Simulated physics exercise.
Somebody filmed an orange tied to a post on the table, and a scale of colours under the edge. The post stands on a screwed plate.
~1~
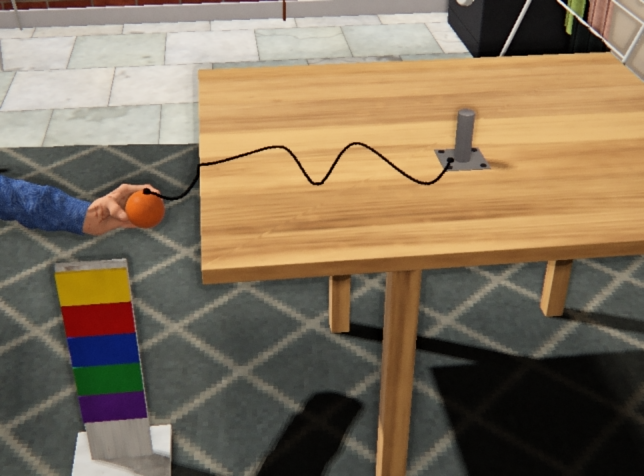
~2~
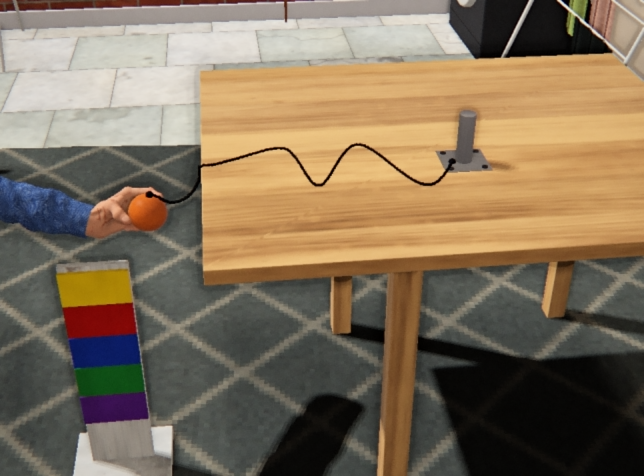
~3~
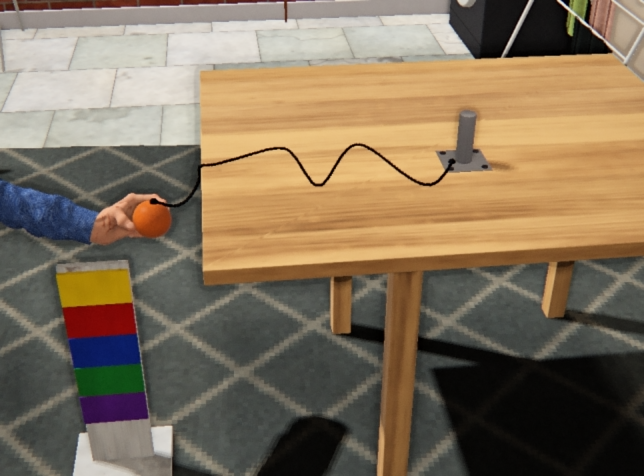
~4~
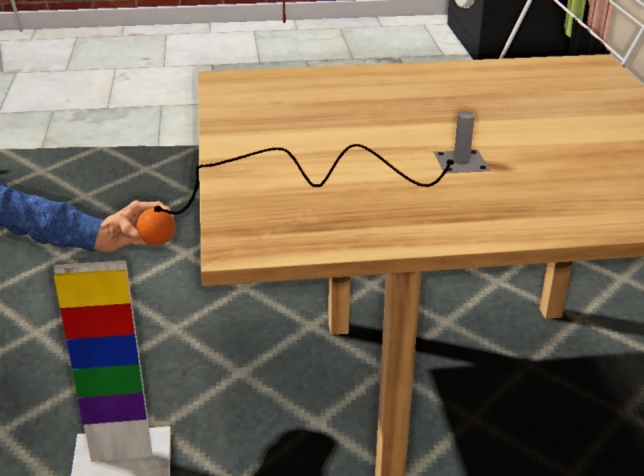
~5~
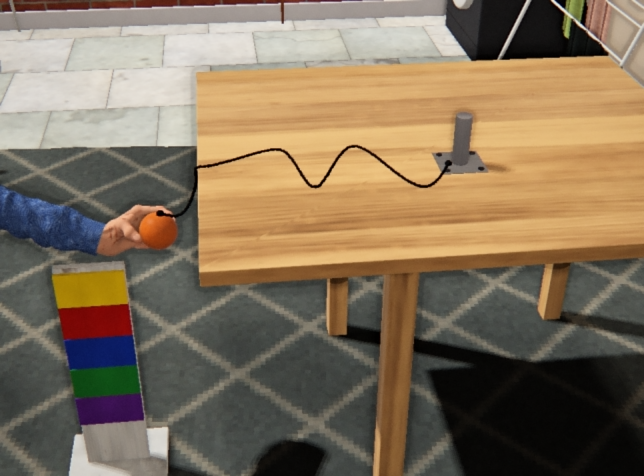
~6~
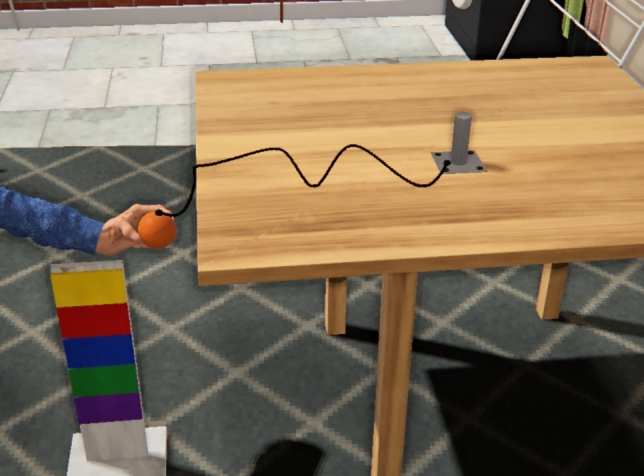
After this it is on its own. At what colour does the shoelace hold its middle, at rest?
Its centre hangs level with the purple band.
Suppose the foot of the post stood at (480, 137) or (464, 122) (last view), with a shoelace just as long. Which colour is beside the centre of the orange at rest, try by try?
One after the other, green; green.
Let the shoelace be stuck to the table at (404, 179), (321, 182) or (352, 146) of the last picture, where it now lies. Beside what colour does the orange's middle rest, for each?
One after the other, green; red; blue.
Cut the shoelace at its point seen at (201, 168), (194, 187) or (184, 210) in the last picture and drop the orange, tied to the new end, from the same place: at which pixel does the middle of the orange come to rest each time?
About (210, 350), (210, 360) and (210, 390).
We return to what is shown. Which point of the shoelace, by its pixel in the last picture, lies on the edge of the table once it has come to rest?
The one at (323, 180).
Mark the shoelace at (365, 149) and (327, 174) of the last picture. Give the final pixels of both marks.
Near (293, 168) and (207, 172).
A little later, orange near (176, 393); level with purple.
Next, orange near (236, 391); level with purple.
Later still, orange near (207, 400); level with purple.
When it is over, orange near (216, 401); level with purple. Its middle rests at the purple band.
